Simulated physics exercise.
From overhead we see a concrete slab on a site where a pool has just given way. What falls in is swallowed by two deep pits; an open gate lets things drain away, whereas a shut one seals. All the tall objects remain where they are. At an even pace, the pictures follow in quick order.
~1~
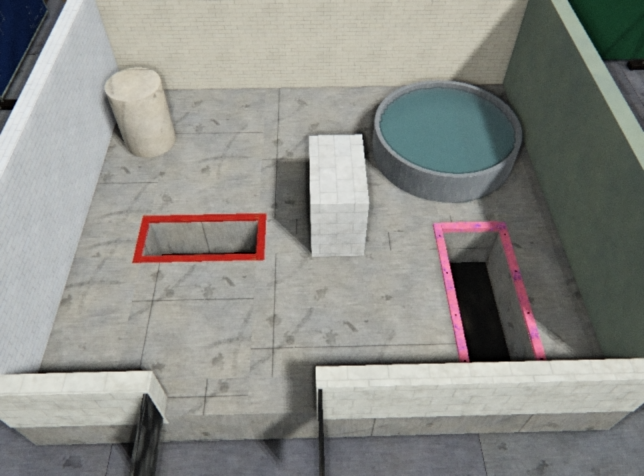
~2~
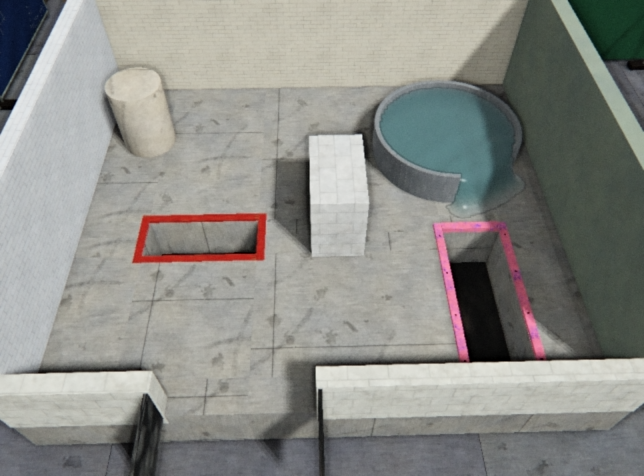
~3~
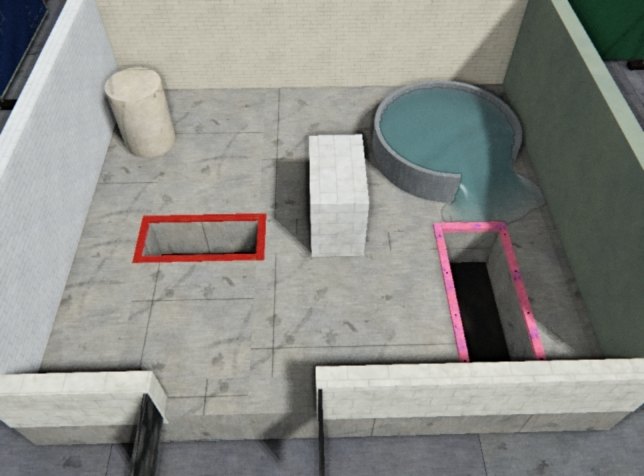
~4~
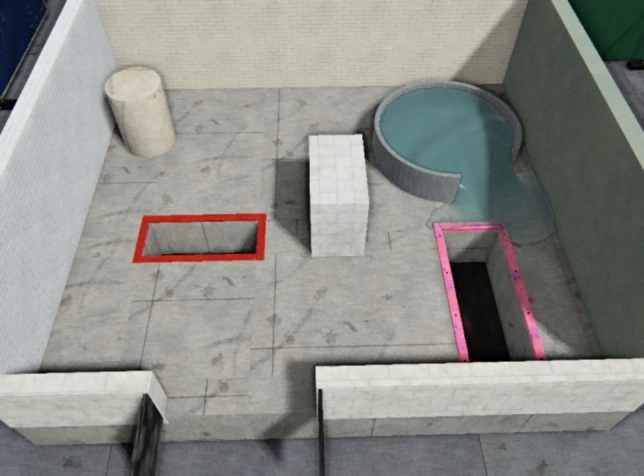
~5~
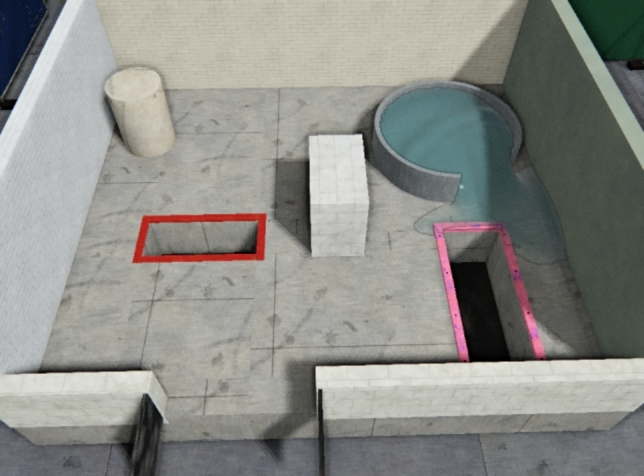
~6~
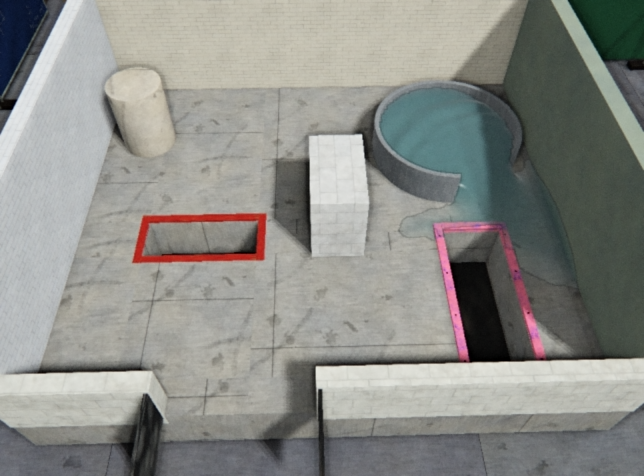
At first, still water fills a round pool on a walled concrete slab with a red-edged pit and a pink-edged pit. Then a gap opens in the pool's near side and water spills onto the slab, spreading toward the right wall and past the pink-edged pit's upper corner, along its right side.
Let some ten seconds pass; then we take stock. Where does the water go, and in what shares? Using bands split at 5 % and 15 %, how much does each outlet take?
My prediction: The gate pulls in barely a drop - beneath five per cent; the red pit pulls in barely a drop - beneath five per cent; the pink pit pulls in a good deal - past fifteen per cent.
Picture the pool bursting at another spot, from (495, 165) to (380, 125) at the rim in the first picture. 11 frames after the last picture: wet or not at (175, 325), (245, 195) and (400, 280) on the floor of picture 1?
Going point by point: Left unwetted, waterlogged, waterlogged.
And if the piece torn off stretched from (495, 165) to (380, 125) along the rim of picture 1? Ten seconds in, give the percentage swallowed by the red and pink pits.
Result - red: 10 %; pink: 25 %.
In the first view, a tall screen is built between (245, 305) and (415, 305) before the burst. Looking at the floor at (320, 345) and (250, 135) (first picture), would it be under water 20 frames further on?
Going one by one, you'd find the first inundated and then the other left untouched.
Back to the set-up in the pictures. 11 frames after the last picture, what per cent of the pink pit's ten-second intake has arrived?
Around 20 in a hundred.
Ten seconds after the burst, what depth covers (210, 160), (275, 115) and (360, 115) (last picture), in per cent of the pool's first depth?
First 0, next 2, last 2 in a hundred.
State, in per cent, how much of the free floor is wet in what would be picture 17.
About 15 %.
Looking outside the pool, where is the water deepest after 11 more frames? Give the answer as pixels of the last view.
At about (609, 385).
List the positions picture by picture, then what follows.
In the first picture, still water in the pool at (447, 129).
In the second picture, the front is at (456, 212), out from the gap at (488, 185).
In the third picture, the front is at (455, 224), out from the gap at (488, 186).
In the fourth picture, the front is at (556, 228), out from the gap at (488, 187).
In the fifth picture, water pours out at (488, 187) and has run to (566, 254).
In the sixth picture, water pours out at (488, 186) and has run to (577, 286).
A moment on, water covers 10 % of the floor; the gate 0 %, the red pit 0 %, the pink pit 5 %.
Next, water covers 15 % of the floor; the gate 0 %, the red pit 0 %, the pink pit 12 %.
Then, water covers 20 % of the floor; the gate 0 %, the red pit 0 %, the pink pit 26 %.
Later, water covers 25 % of the floor; the gate 0 %, the red pit 0 %, the pink pit 44 %.
In the end, water covers 35 % of the floor; the gate 1 %, the red pit 1 %, the pink pit 55 %.
